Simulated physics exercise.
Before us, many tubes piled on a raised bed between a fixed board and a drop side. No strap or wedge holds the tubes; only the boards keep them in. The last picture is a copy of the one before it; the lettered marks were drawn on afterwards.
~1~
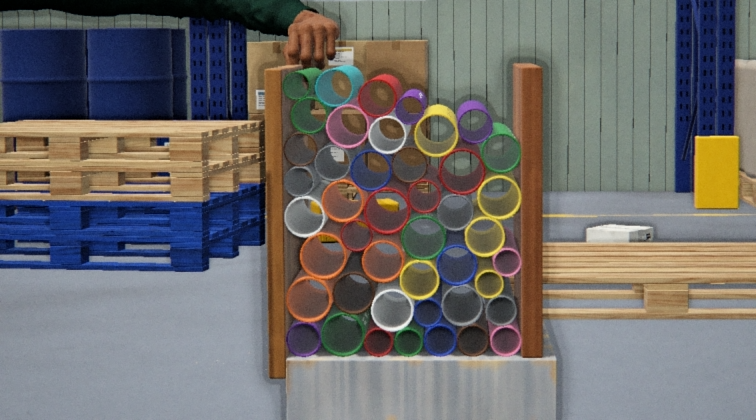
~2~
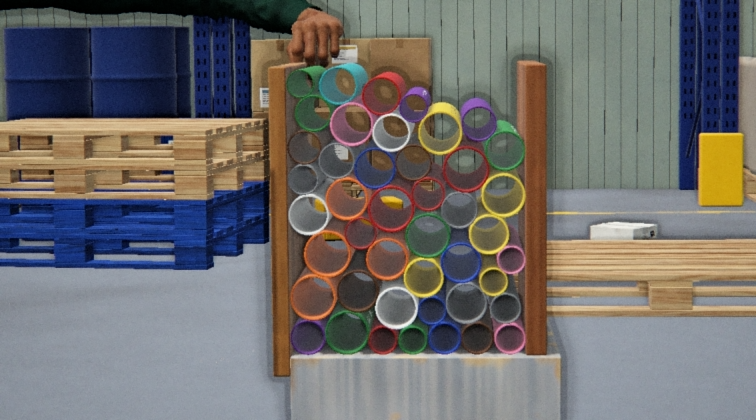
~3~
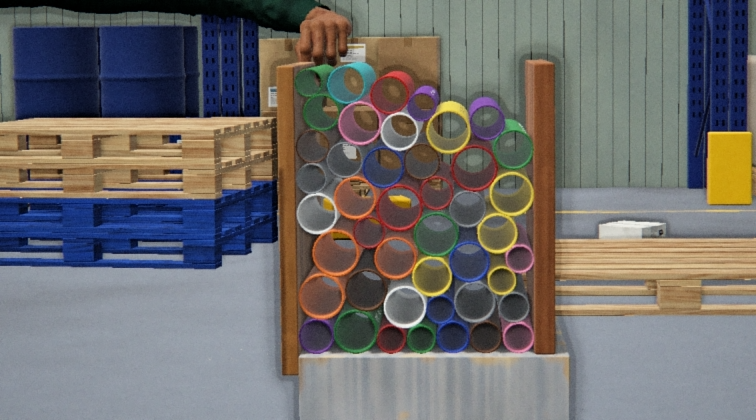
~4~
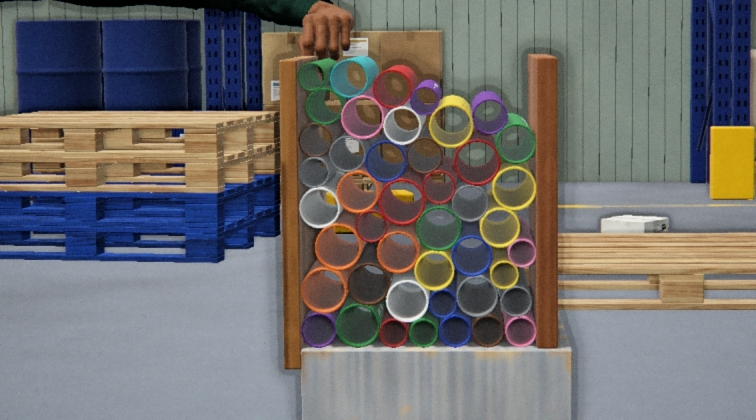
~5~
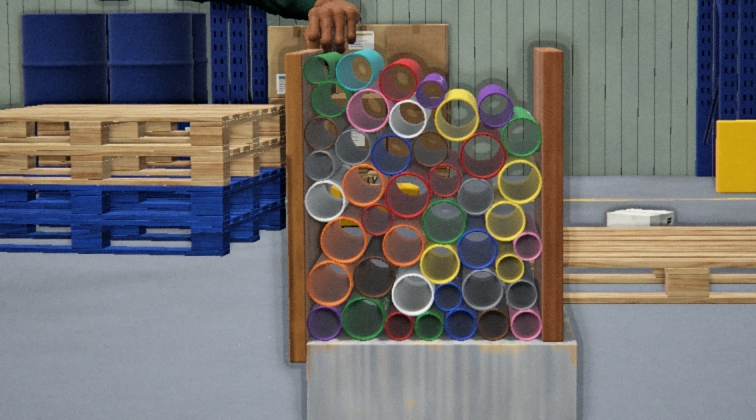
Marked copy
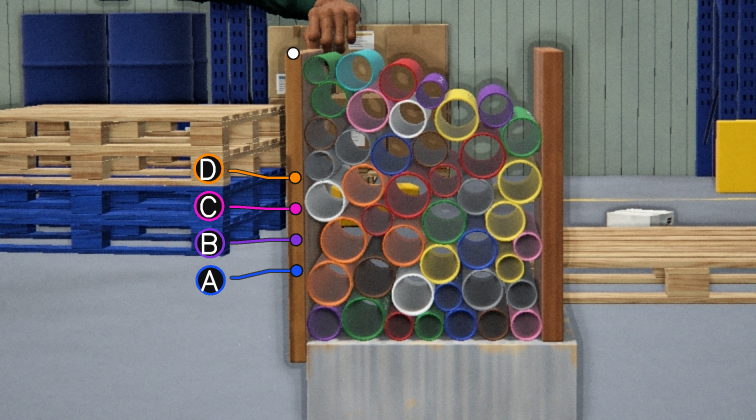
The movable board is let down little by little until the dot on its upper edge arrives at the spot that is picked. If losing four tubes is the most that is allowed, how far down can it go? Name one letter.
At most to D.
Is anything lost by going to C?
Yes, at C.
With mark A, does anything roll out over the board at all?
Yes.
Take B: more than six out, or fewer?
At B, more than six.
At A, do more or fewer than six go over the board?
At A, more than six.
On the marked copy, A at (296, 271); B at (296, 240); C at (295, 209); D at (295, 178); the white dot at (293, 54).
Following D. Soon after the start, top of the board (304, 111).
Later, top of the board (305, 176).
In the end, top of the board (305, 177), four out over the board.
As for the rest, A more than four out over the board; B more than four out over the board; C more than four out over the board.
